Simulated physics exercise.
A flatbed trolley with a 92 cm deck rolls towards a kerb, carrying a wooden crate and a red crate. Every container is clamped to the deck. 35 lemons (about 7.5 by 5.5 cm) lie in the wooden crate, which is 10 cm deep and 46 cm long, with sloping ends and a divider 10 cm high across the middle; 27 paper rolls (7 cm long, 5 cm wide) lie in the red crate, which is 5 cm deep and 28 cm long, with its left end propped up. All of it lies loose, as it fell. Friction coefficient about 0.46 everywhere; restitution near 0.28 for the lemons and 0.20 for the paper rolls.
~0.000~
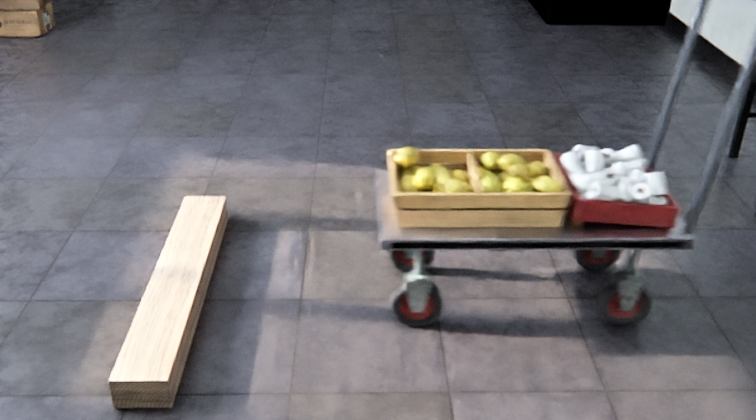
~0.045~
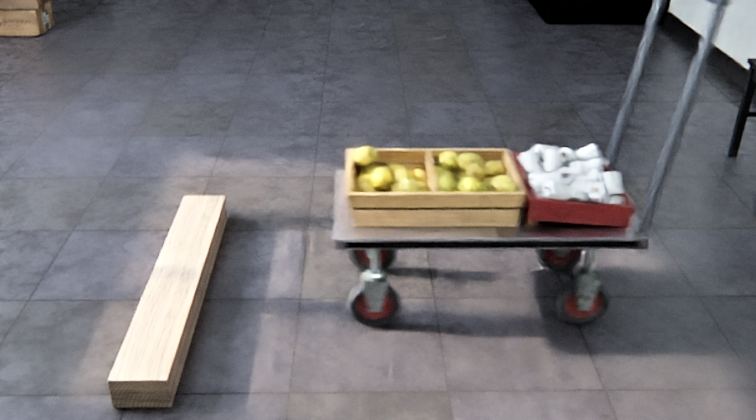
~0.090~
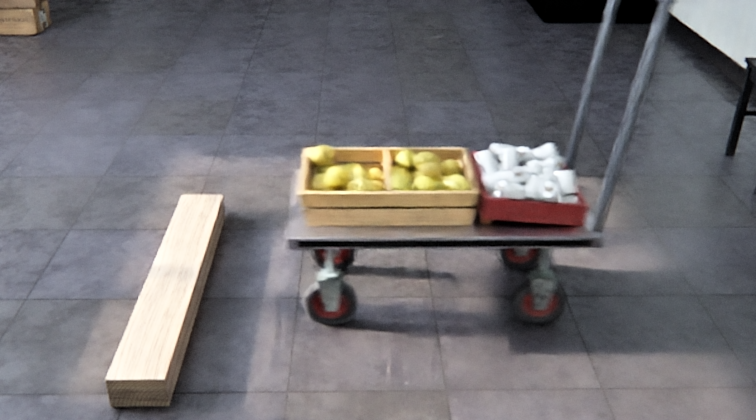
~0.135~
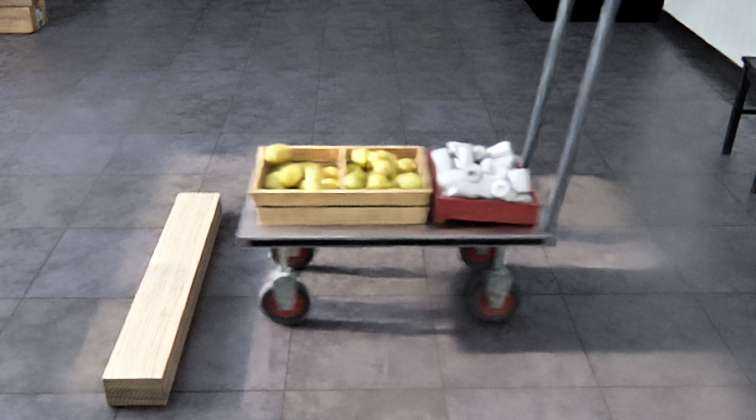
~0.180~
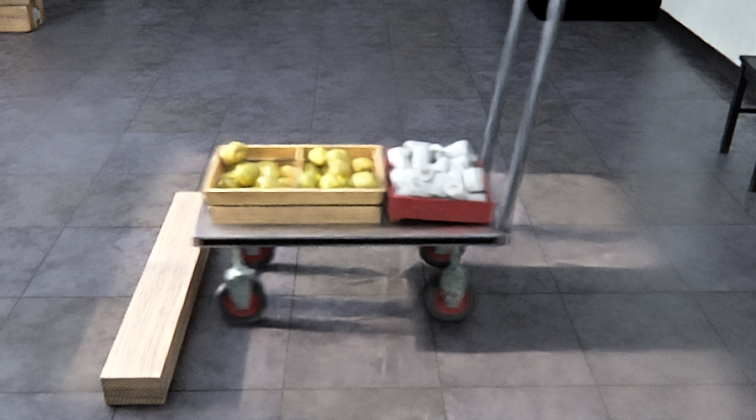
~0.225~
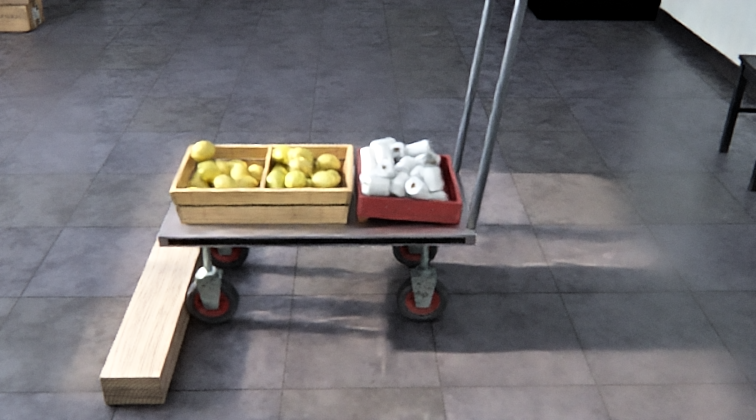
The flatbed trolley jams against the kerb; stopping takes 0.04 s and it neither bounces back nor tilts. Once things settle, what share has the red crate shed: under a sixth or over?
Out of the red crate go more than one in six of the paper rolls.
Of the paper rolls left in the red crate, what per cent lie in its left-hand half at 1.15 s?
Roughly 60 in a hundred.
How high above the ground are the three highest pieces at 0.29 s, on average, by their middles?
About 54 cm.
After 0.29 s, the wooden crate has all 35 and the red crate is down by 3 of 27.
After 0.41 s, the wooden crate is down by 1 of 35 and the red crate is down by 8 of 27.
After 0.64 s, the wooden crate is down by 1 of 35 and the red crate is down by 7 of 27.
Outcome (at 1.15 s), the wooden crate is down by 1 of 35 and the red crate is down by 7 of 27. Asked share, 7 of 27, 26 per cent.
